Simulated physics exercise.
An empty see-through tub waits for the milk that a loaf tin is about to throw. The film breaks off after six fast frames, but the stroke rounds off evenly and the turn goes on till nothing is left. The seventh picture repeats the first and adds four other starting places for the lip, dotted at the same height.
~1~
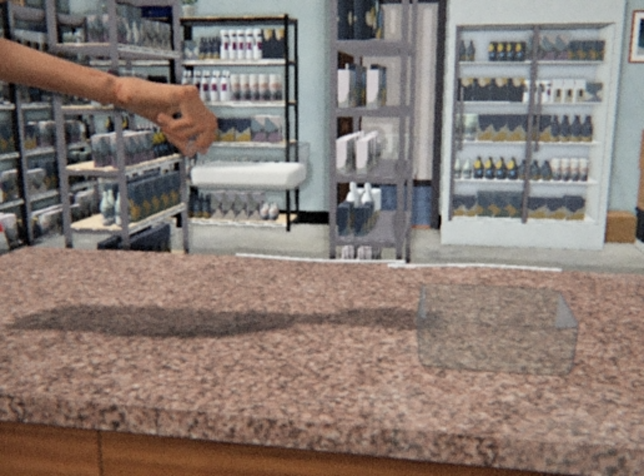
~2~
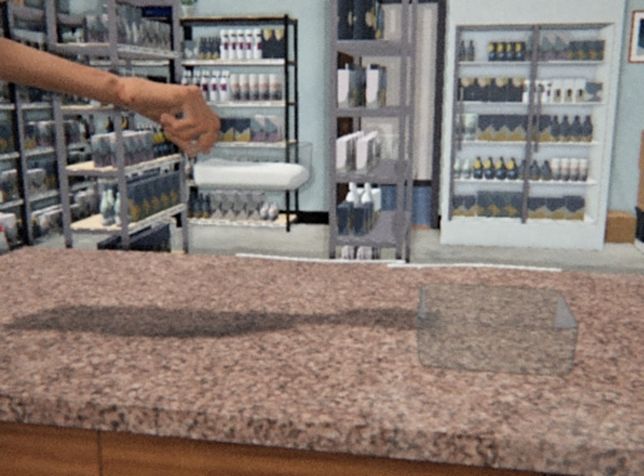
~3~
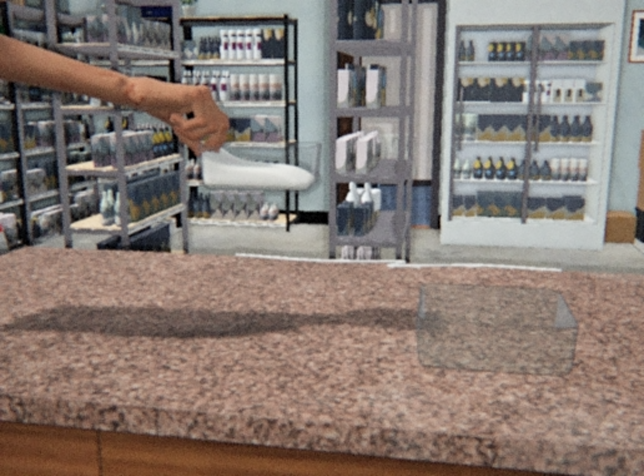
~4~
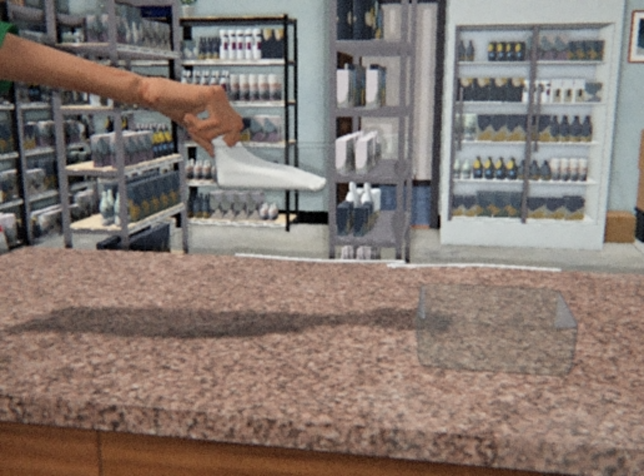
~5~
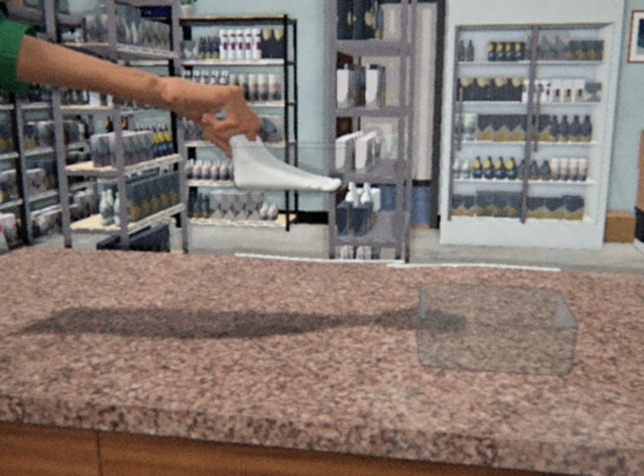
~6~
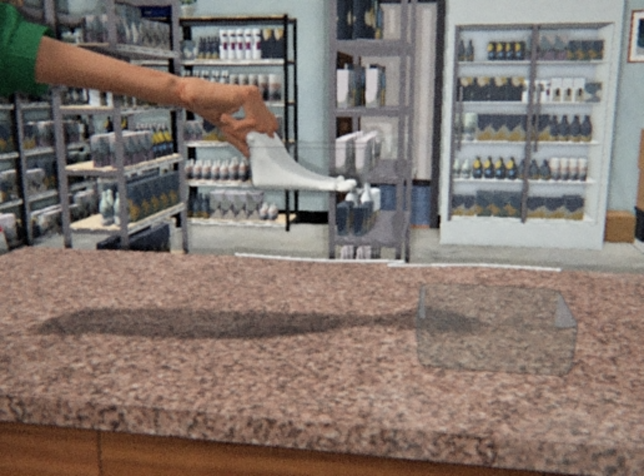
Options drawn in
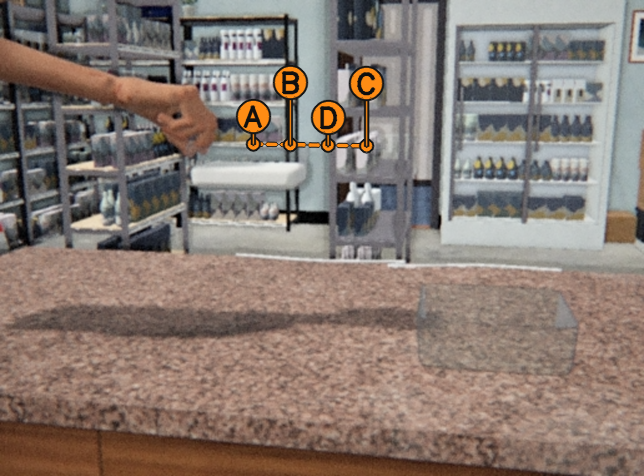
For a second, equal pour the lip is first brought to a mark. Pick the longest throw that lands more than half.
It is D.
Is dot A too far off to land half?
Yes, that goes wrong.
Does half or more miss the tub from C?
No.
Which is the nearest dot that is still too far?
The answer is B.
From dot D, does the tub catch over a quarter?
Yes, it does.
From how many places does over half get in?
Two of them.
On the marked copy, A at (253, 144); B at (290, 144); C at (366, 145); D at (328, 145).
For dot A, about 16 % lands in the tub, 81 % falls short and 3 % goes beside or beyond.
For dot B, about 31 % lands in the tub, 61 % falls short and 8 % goes beside or beyond.
For dot C, about 68 % lands in the tub, 13 % falls short and 20 % goes beside or beyond.
For dot D, about 66 % lands in the tub, 23 % falls short and 11 % goes beside or beyond.
